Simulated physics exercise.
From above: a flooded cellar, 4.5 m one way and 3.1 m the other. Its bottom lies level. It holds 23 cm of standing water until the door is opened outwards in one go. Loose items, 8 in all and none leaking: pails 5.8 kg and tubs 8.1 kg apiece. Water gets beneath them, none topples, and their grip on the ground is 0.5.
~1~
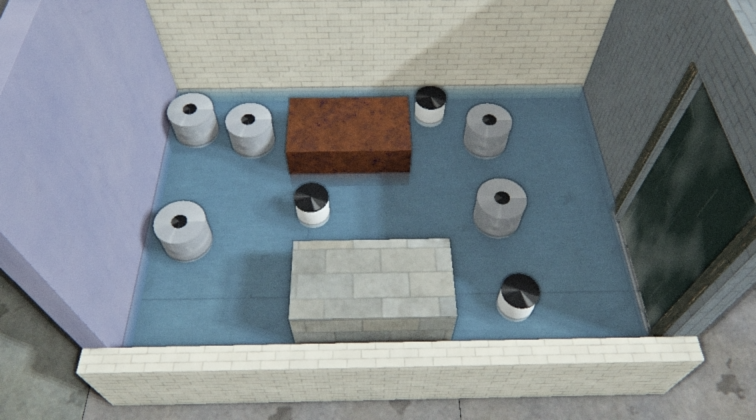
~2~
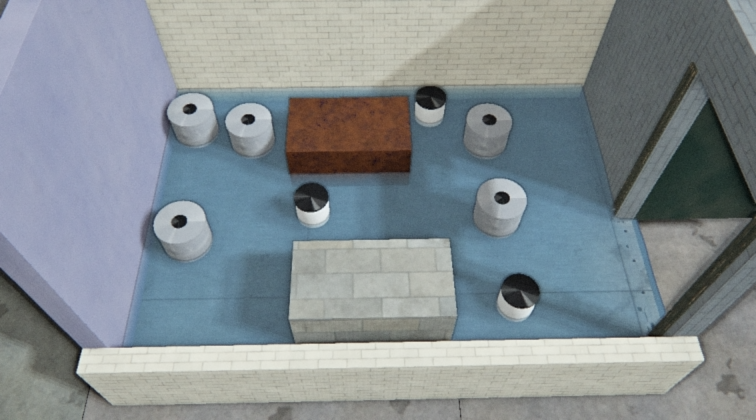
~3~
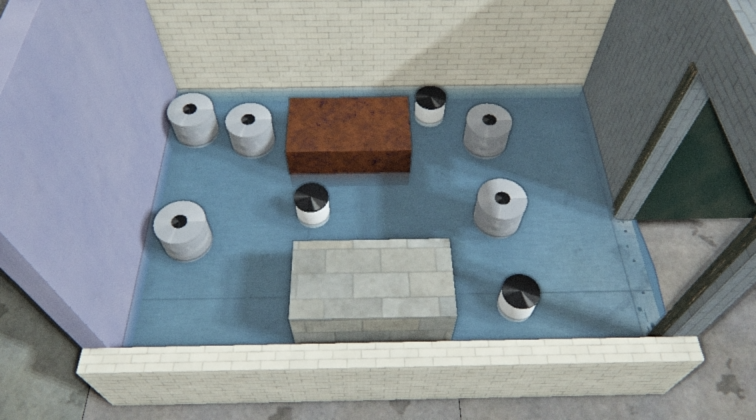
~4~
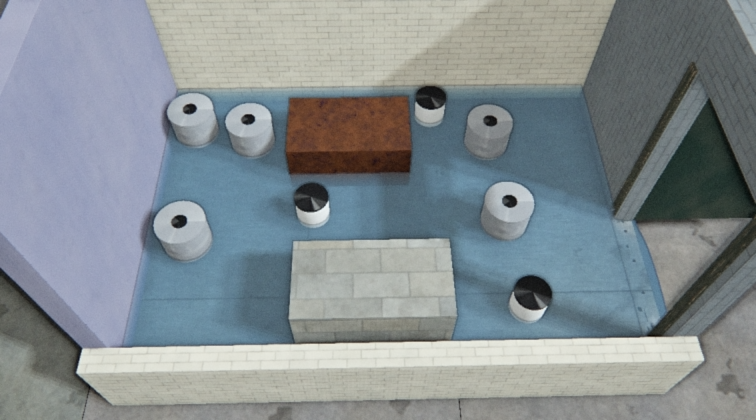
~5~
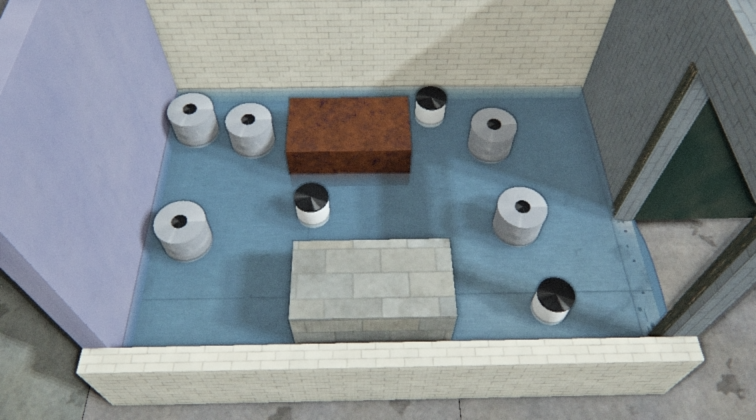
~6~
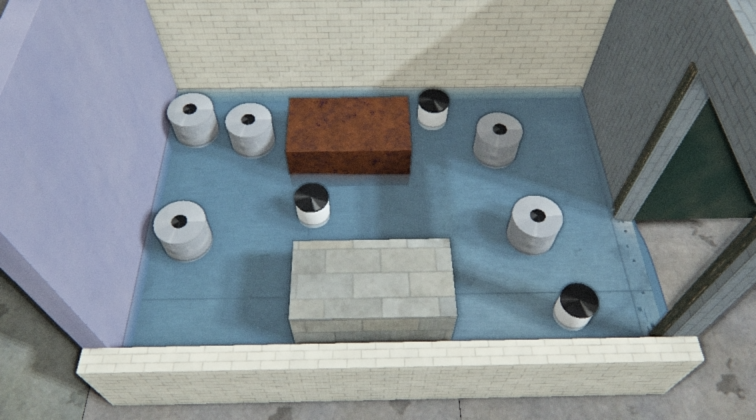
The clip shows a walled enclosure from above as a dark green panel on the right shifts, exposing an opening; then the nearer right-hand cylinders slide rightward across the blue surface, those behind shift slightly, and the left ones stay still.
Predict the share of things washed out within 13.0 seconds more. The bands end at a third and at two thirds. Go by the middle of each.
Share: Between one and two thirds.
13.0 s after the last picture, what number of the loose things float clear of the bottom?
I count 3.
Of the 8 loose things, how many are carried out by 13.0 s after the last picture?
That makes 5.
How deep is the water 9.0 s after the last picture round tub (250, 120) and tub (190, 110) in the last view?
About 12 and 12 cm.
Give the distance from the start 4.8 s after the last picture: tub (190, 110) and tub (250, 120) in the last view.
In that order: 20 cm, 20 cm.
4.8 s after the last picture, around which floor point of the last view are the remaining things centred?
Around (341, 184).
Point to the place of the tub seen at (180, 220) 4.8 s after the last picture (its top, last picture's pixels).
Around (222, 219).
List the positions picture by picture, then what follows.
A pail at (521, 290), afloat; a tub at (502, 198), afloat; about 2760 L in view; 0 of 8 have shifted, in the first picture.
A pail at (521, 290), afloat; a tub at (502, 198), afloat; 23 cm deep round most things; 0 of 8 have shifted, in the second picture.
A pail at (521, 291) floats; a tub at (502, 199), afloat; about 2680 L in view; 0 of 8 have shifted, in the third picture.
A pail at (533, 292) floats, 12 cm from its start; a tub at (510, 202) floats, 7 cm from its start; about 2630 L in view; 2 of 8 have shifted, in the fourth picture.
A pail at (556, 294), afloat, 31 cm from its start; a tub at (523, 207) floats, 20 cm from its start; 23 cm deep round most things; 3 of 8 have shifted, in the fifth picture.
A pail at (580, 300) floats, 51 cm from its start; a tub at (538, 216) floats, 35 cm from its start; about 2510 L in view; 3 of 8 have shifted, in the sixth picture.
Then, 1.0 s after the last picture 0 of 8 are out; 8 afloat.
Then, 4.8 s after the last picture 3 of 8 are out; 5 afloat.
Then, 9.0 s after the last picture 4 of 8 are out; 4 afloat.
Then, 13.0 s after the last picture 5 of 8 are out; 3 afloat.
